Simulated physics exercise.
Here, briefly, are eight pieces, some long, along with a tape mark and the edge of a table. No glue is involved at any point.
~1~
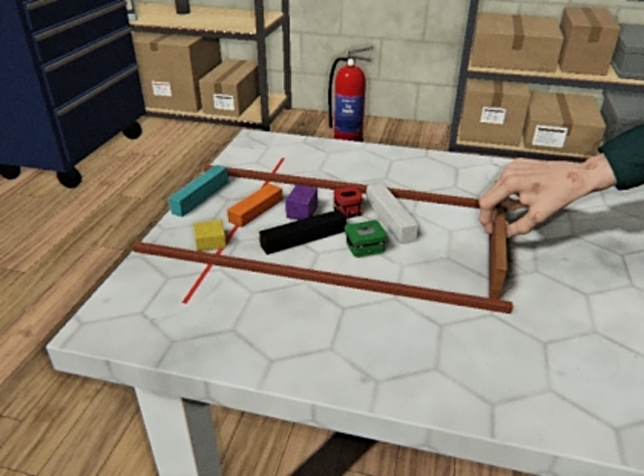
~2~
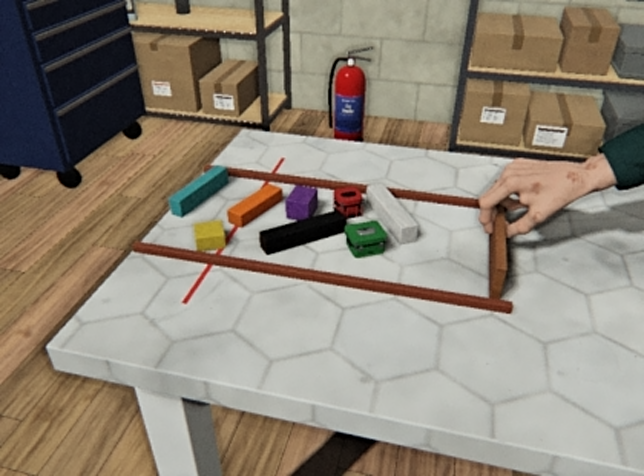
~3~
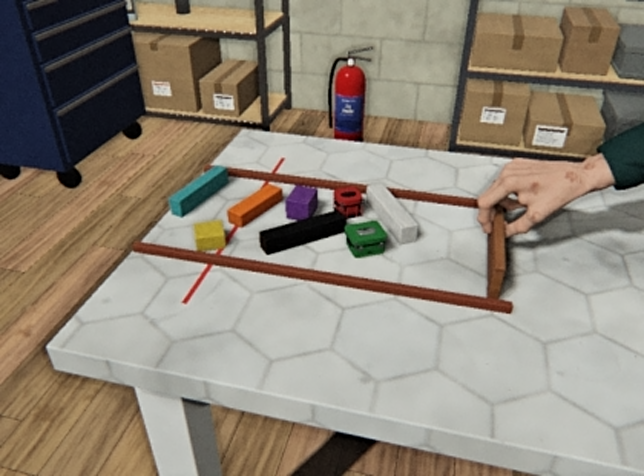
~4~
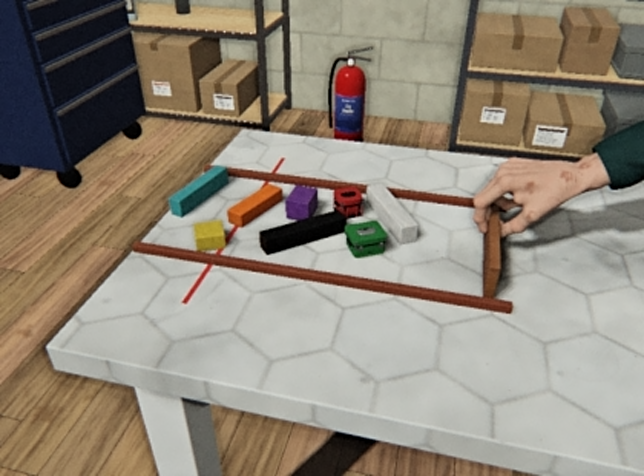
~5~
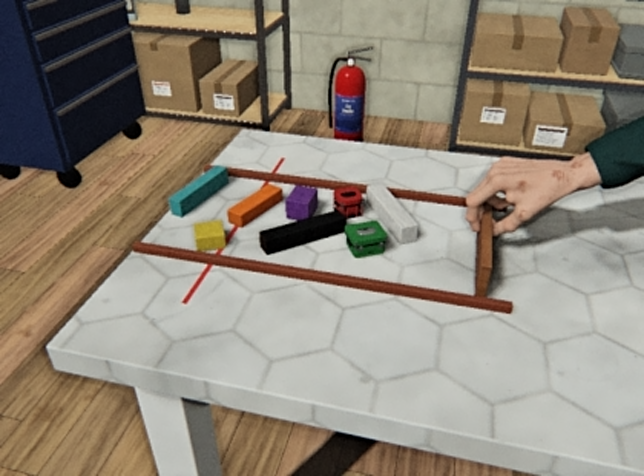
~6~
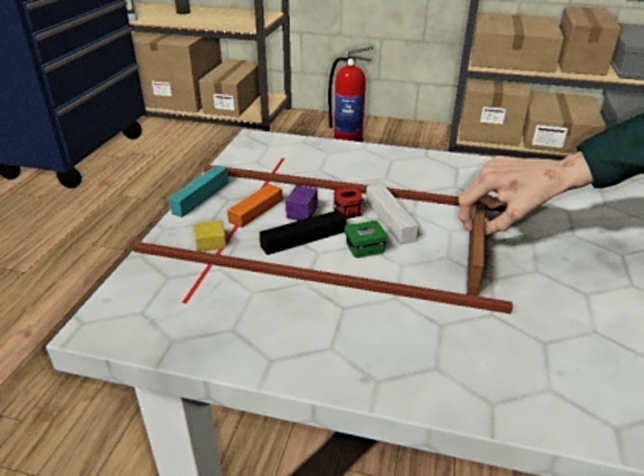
A hand slides a brown board slightly left between two rails toward several colored blocks.
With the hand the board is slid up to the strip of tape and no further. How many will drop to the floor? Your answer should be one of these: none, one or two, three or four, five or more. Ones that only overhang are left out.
The count is one or two.
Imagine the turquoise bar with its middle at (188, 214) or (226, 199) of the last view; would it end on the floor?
Trial 1: Off; trial 2: Off.
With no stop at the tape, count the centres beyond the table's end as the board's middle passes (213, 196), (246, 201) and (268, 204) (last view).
4; 1; 0.
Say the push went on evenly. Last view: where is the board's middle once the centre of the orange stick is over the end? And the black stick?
Orange stick over the end: About (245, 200). Black stick over the end: About (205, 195).
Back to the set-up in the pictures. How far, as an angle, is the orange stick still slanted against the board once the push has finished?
It sits some 0° out of line.
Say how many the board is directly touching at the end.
At rest, 2 are in contact.
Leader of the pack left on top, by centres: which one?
Going by centres, it is the orange stick.
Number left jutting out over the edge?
So the number is 1.
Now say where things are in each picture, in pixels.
The first picture shows turquoise bar (200, 190); yellow block (210, 235); orange stick (256, 205); board (497, 236); tape (243, 216).
The second picture shows yellow block (210, 236); red case (348, 203).
The third picture shows orange stick (256, 205); board (495, 236).
The fourth picture shows turquoise bar (200, 190); green case (365, 240).
The fifth picture shows yellow block (210, 236); purple block (302, 203).
The sixth picture shows turquoise bar (200, 190); yellow block (210, 236); orange stick (256, 205); board (476, 233); tape (243, 216).
Soon after, none off yet; turquoise bar at rest near (200, 190); yellow block at rest near (210, 236); orange stick at rest near (256, 205).
In the end, the number that fall off is one or two; gone, turquoise bar.
